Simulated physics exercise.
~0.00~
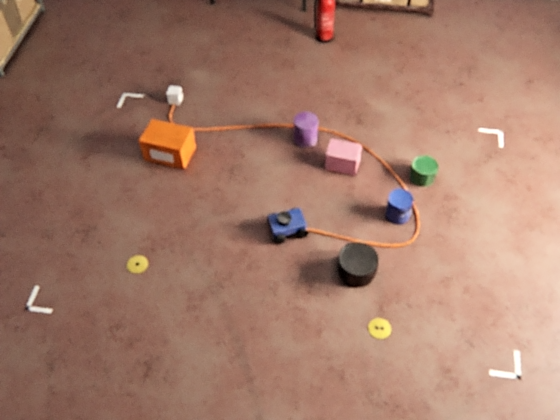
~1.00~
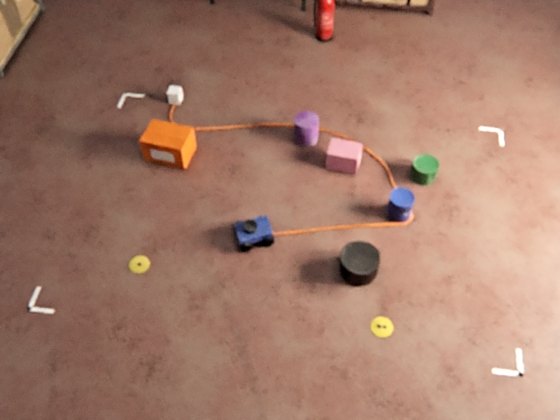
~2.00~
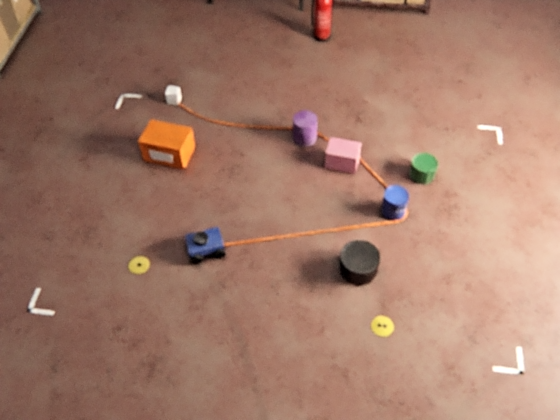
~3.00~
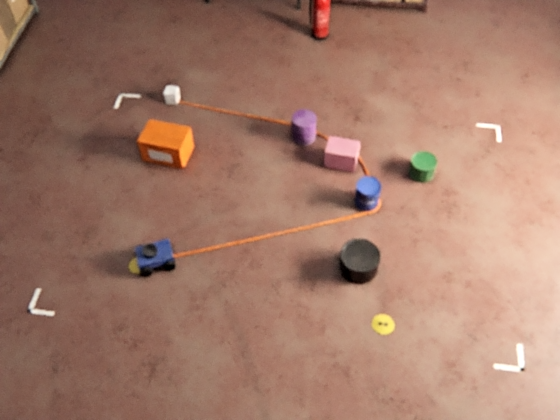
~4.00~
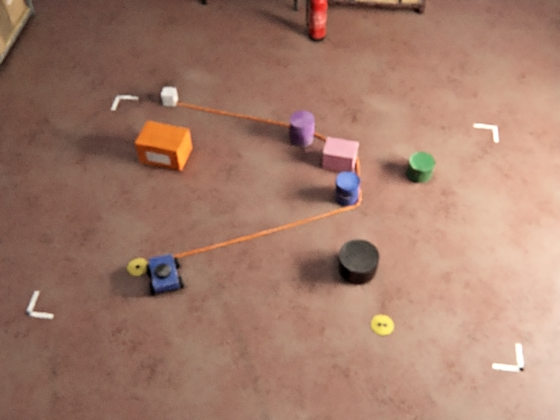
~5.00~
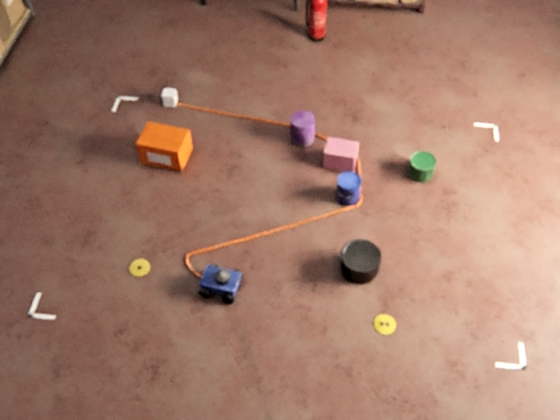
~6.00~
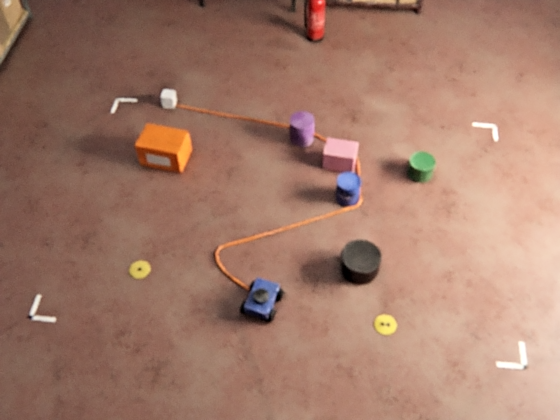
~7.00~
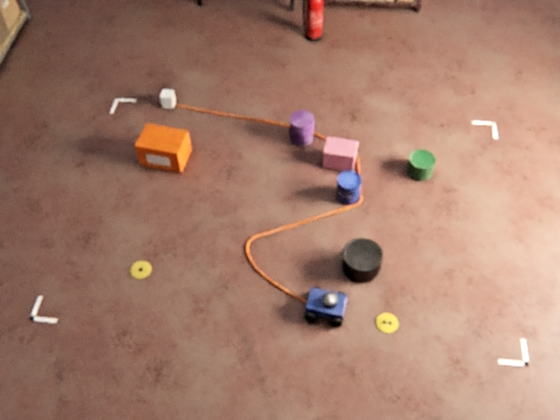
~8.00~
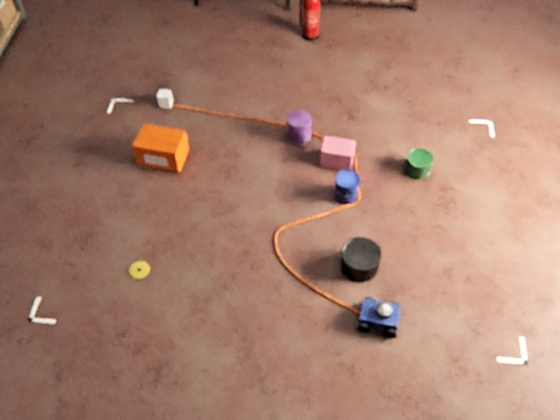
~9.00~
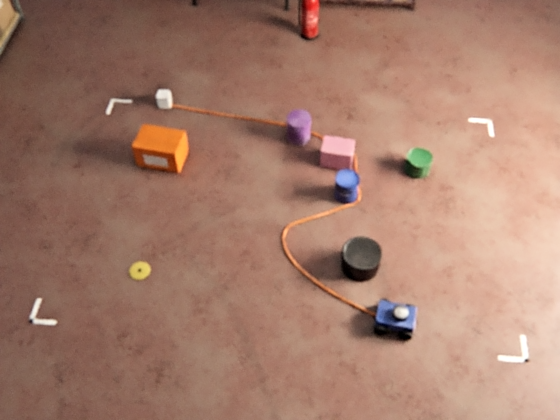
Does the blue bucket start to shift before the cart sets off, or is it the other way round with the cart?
The cart sets off first, rolling left with the cord. The blue bucket is only dragged out of its place later, as the cart nears the yellow mark on the left.
